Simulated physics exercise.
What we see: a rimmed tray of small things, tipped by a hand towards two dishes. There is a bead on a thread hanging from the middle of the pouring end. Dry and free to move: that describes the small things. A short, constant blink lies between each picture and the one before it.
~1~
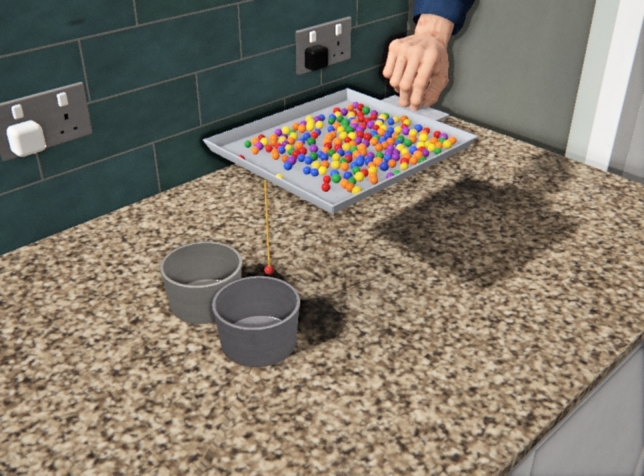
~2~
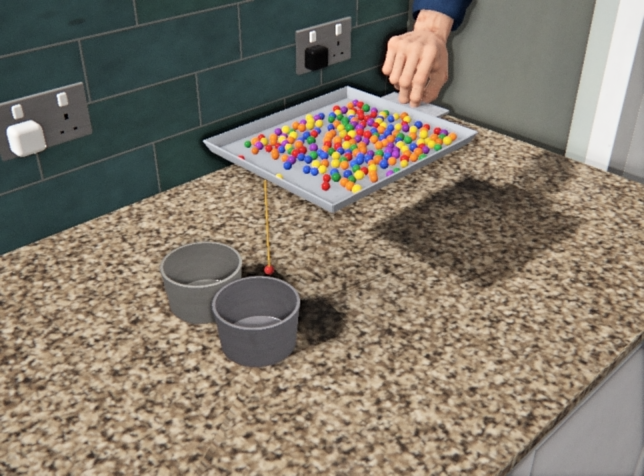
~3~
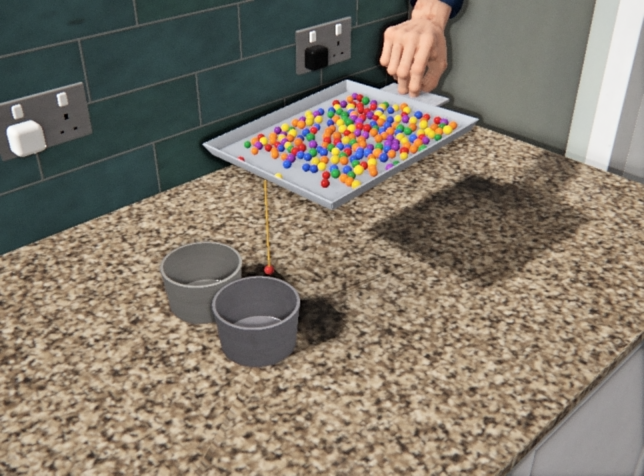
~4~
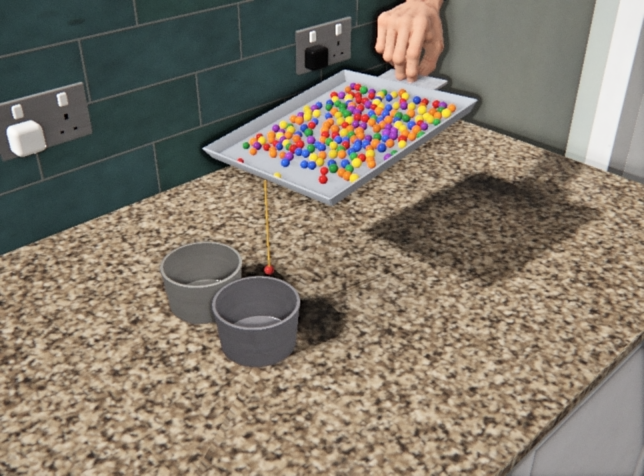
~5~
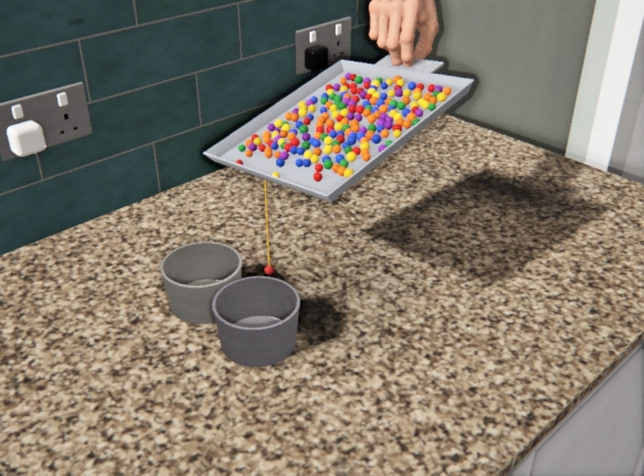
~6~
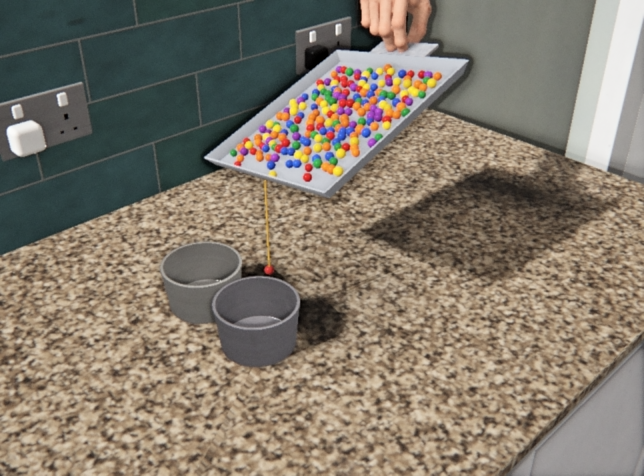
A hand gradually tips a rimmed gray tray of colorful round beads toward two gray dishes on a speckled counter, its left corner lowest, and the beads begin shifting toward the lower end, above a red bead hanging on a thread.
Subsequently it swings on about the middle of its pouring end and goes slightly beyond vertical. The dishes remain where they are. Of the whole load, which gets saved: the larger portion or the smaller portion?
The larger portion.
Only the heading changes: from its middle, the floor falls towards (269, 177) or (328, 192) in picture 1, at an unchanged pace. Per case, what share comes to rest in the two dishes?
Around 50 per cent first, around 10 per cent next.
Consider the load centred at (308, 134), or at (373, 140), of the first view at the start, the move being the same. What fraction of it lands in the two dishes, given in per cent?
About 70 %, then about 50 %.
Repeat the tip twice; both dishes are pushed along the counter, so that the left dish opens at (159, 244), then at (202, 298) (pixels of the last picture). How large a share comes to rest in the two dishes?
First placement: 70 per cent; second placement: 10 per cent.
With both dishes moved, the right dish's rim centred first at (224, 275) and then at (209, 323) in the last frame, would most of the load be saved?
Catch, run one: Past the halfway mark; run two: Below the halfway mark.
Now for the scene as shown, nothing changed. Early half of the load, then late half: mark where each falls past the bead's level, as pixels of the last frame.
Around (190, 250) at first; around (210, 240) after that.
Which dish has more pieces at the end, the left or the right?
That one is the leftward one.
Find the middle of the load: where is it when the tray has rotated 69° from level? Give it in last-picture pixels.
(201, 259).
Shortly afterwards, tray tipped steeply; near a quarter on the tray; only a few in the right dish; near a third in the left dish; near a quarter outside both; near a quarter in the air.
Next, tray tipped past a quarter turn; only a few in the right dish; near two thirds in the left dish; near a third outside both; only a few in the air.
Some moments later, tray tipped past a quarter turn; only a few in the right dish; near two thirds in the left dish; near a third outside both.
In the end, tray tipped past a quarter turn; only a few in the right dish; near two thirds in the left dish; near a third outside both.
